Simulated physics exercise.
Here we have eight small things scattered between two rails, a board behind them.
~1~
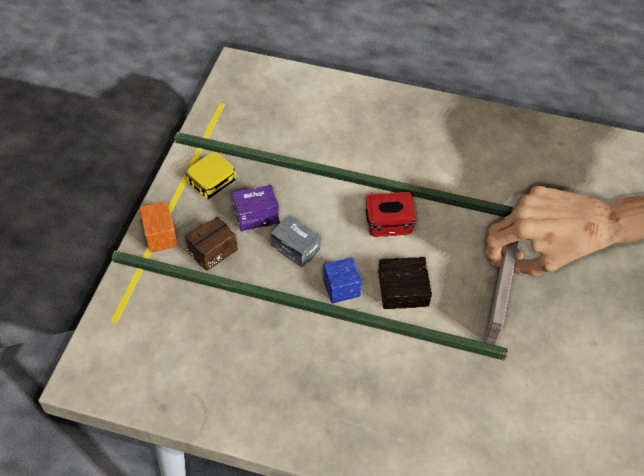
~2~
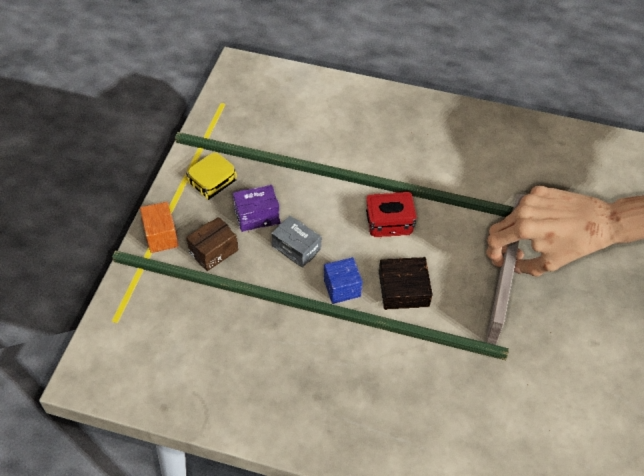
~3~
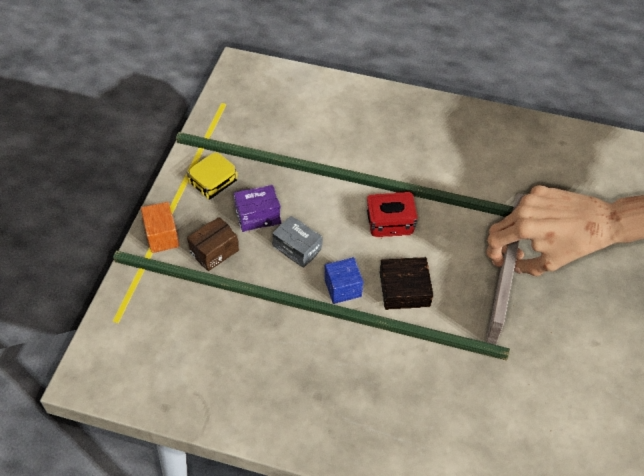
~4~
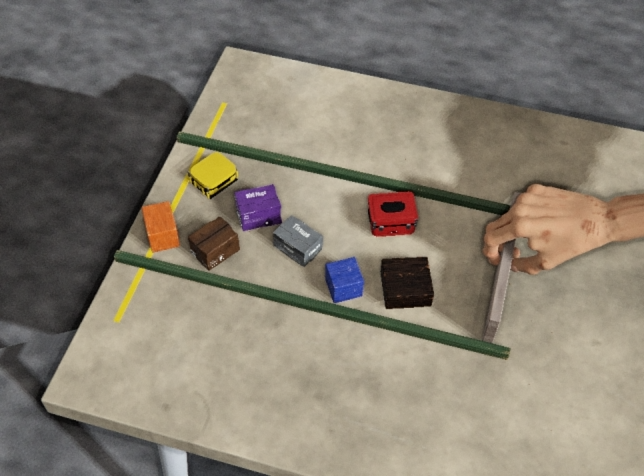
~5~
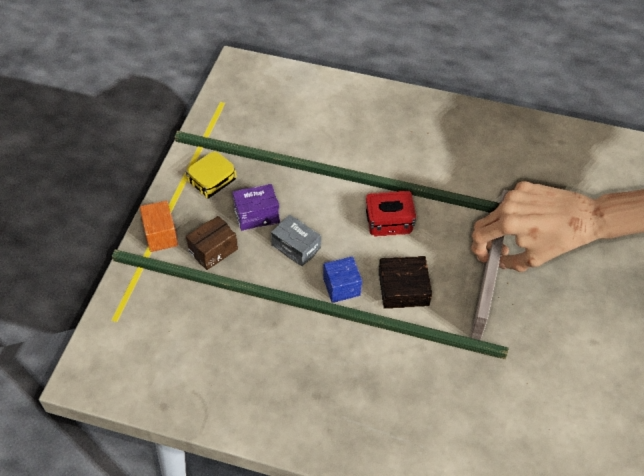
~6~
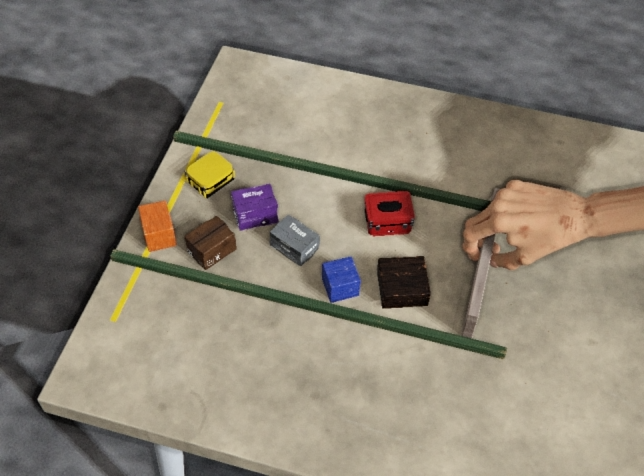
The clip shows eight small boxes and blocks scattered between two green rails on a table, with yellow tape at the left; a hand holds a board at the right, then slides it slightly left while the objects stay put.
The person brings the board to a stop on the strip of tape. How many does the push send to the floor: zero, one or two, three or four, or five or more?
Off the edge: Upward of four.
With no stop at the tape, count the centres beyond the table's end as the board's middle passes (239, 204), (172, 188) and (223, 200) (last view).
1; 6; 2.
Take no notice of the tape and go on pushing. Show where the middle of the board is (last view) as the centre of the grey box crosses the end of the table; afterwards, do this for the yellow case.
Roughly (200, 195); for the second one, roughly (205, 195).
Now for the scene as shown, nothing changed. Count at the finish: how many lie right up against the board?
It touches 2.
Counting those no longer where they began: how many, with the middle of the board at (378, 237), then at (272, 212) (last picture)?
Tally: 3; 8.
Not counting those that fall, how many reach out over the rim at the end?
2 overhanging.
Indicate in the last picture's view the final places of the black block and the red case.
Answer: First (140, 212), after that (167, 157).
Soon after, none off yet; orange block at rest near (157, 226); yellow case at rest near (210, 175); brown box at rest near (211, 242).
Then, none off yet; orange block moved about its own width near (129, 222); yellow case moved about its own width near (198, 159); brown box moved about its own width near (165, 227).
At rest, the number that fall off is five or more; fallen, blue block, grey box, purple box, brown box, yellow case and orange block.
